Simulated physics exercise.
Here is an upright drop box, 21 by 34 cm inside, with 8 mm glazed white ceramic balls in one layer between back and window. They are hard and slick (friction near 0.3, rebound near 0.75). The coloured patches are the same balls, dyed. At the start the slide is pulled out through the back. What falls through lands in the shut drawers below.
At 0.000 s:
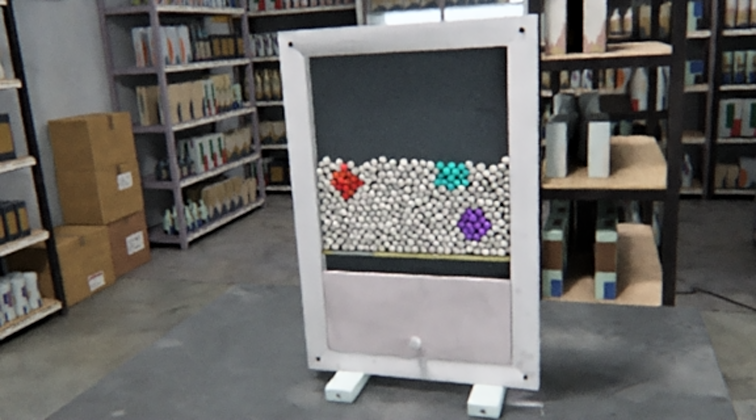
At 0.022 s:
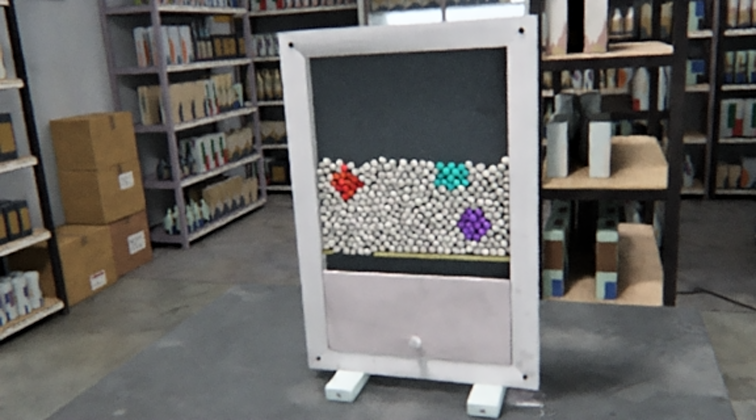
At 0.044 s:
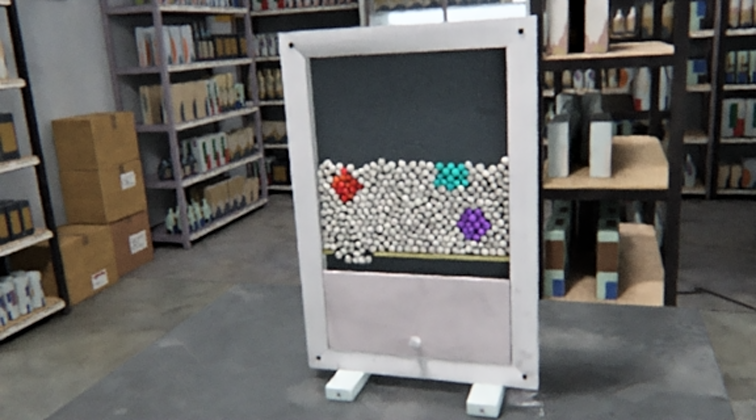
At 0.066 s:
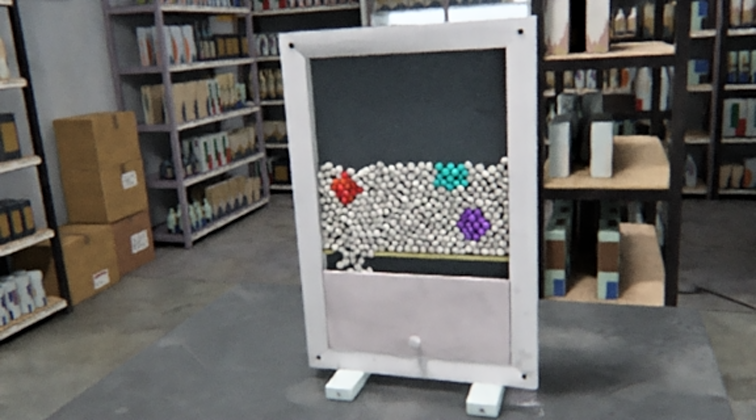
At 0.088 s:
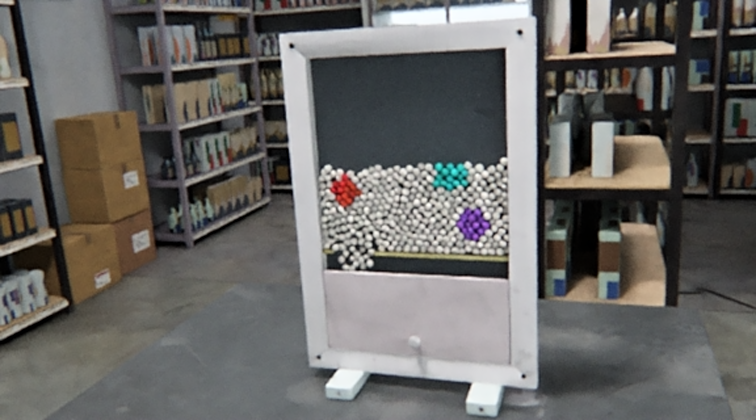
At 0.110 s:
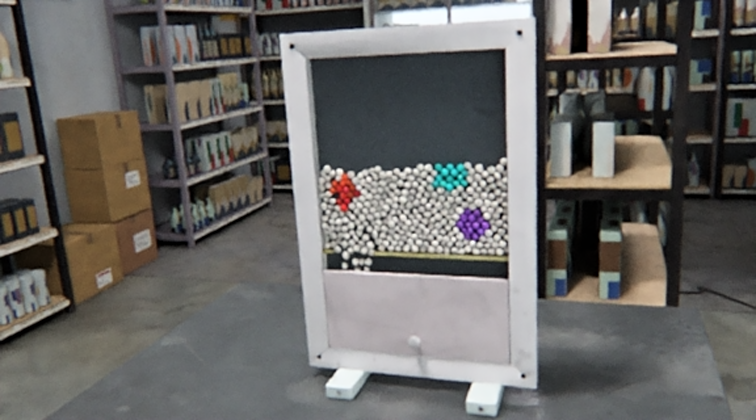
White balls in an upright framed box began dropping through a gap at the lower left as the yellow strip beneath them shortened, and the red patch above sank slightly while the turquoise and purple patches barely moved.
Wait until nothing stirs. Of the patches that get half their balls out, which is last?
The turquoise patch.
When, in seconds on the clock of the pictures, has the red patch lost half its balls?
At about 0.4 s.
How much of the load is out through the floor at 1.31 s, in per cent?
Roughly 70 per cent.
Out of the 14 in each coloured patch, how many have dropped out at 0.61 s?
Turquoise 0, red 14, purple 0.
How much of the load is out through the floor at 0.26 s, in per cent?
Roughly 20 per cent.
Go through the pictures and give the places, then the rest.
The first frame shows about 350 balls; balls centred (408, 211); turquoise patch (452, 176); red patch (346, 182); purple patch (473, 225); slide (330, 251) to (379, 253).
The second frame shows balls centred (408, 211); 0 out.
The third frame shows balls centred (408, 211); 6 out.
The fourth frame shows balls centred (408, 212); 13 out.
The fifth frame shows balls centred (416, 212); 20 out.
The sixth frame shows balls centred (415, 212); 25 out; turquoise patch (451, 177); red patch (344, 191); purple patch (472, 225).
After 0.26 s, 20 % are out; out of 14, turquoise 0, red 0, purple 0.
After 0.61 s, 50 % are out; out of 14, turquoise 0, red 14, purple 0.
After 1.31 s, 70 % are out; out of 14, turquoise 14, red 14, purple 0.
At rest by 3.8 s, 80 % are out; out of 14, turquoise 14, red 14, purple 0; half out at turquoise 0.91 s, red 0.37 s, purple never.
